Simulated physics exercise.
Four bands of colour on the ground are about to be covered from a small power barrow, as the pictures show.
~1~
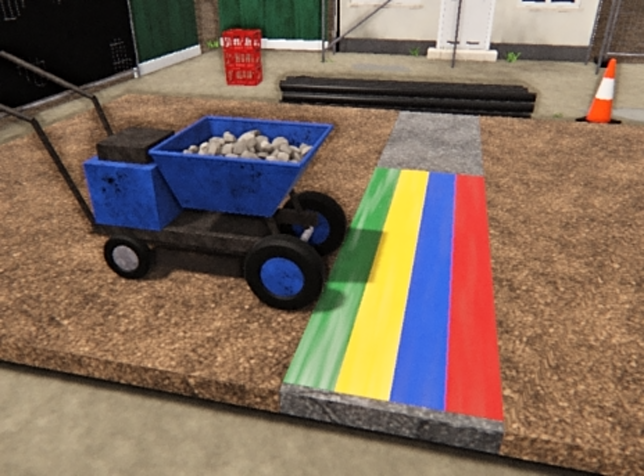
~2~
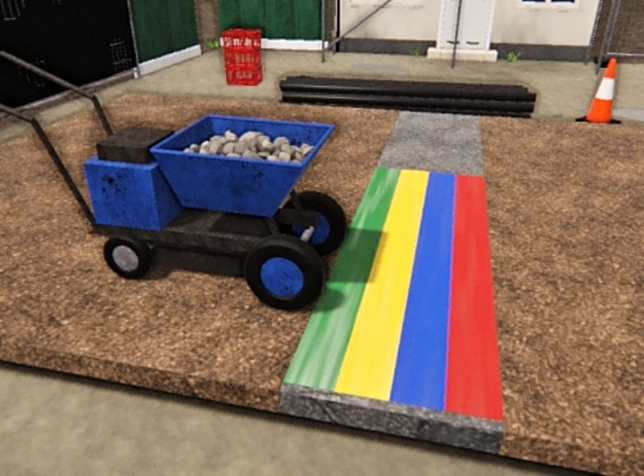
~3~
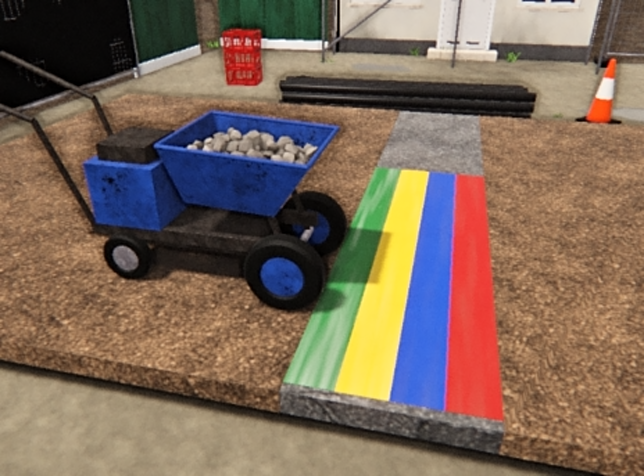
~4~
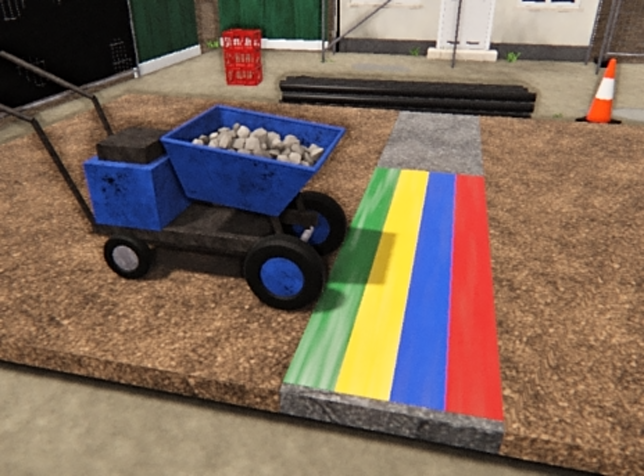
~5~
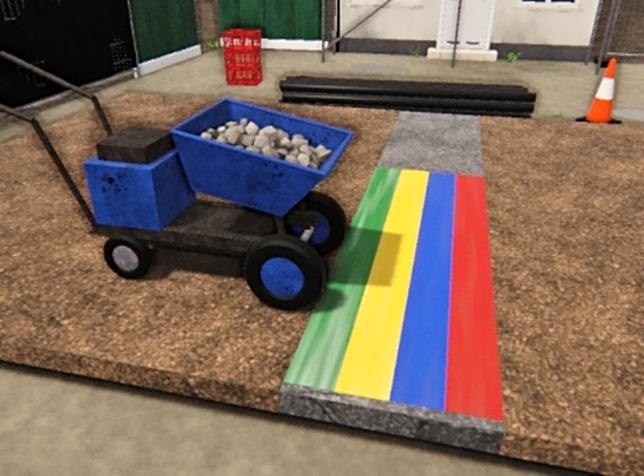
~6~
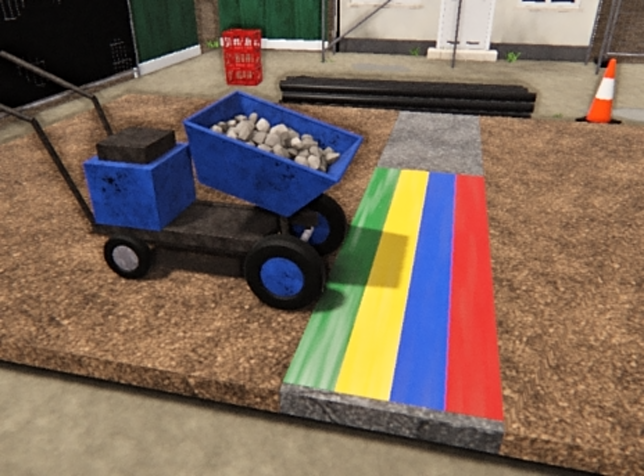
A blue barrow's skip of broken stones tilts gradually to the right beside coloured strips.
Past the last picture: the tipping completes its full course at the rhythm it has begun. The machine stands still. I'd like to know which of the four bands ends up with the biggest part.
The biggest part ends up on the blue band.
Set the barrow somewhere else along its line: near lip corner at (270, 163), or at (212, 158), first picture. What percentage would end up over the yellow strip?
30 % then 30 %.
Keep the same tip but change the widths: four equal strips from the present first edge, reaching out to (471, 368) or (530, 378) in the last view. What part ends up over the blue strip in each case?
Shares: About 30 per cent; about 40 per cent.
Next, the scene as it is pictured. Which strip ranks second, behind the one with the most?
Just behind the leader sits that red strip.
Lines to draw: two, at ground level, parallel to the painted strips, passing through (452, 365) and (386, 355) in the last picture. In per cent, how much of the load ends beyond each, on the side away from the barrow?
First 40 in a hundred, second 90 in a hundred.
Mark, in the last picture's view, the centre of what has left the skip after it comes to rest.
Somewhere around (446, 293) in the final view.
Soon after the last picture, skip tipped steeply; all in the skip.
A little later, skip tipped right over; nearly all in the skip; a small part over the blue strip; a stray few over the red strip; a stray few falling.
Later still, skip tipped right over; about a quarter in the skip; a stray few over the yellow strip; about a third over the blue strip; about a quarter over the red strip; a small part off the paint.
By the end, skip tipped right over; a stray few in the skip; none over the green strip; a small part over the yellow strip; about a third over the blue strip; about a third over the red strip; about a quarter off the paint.
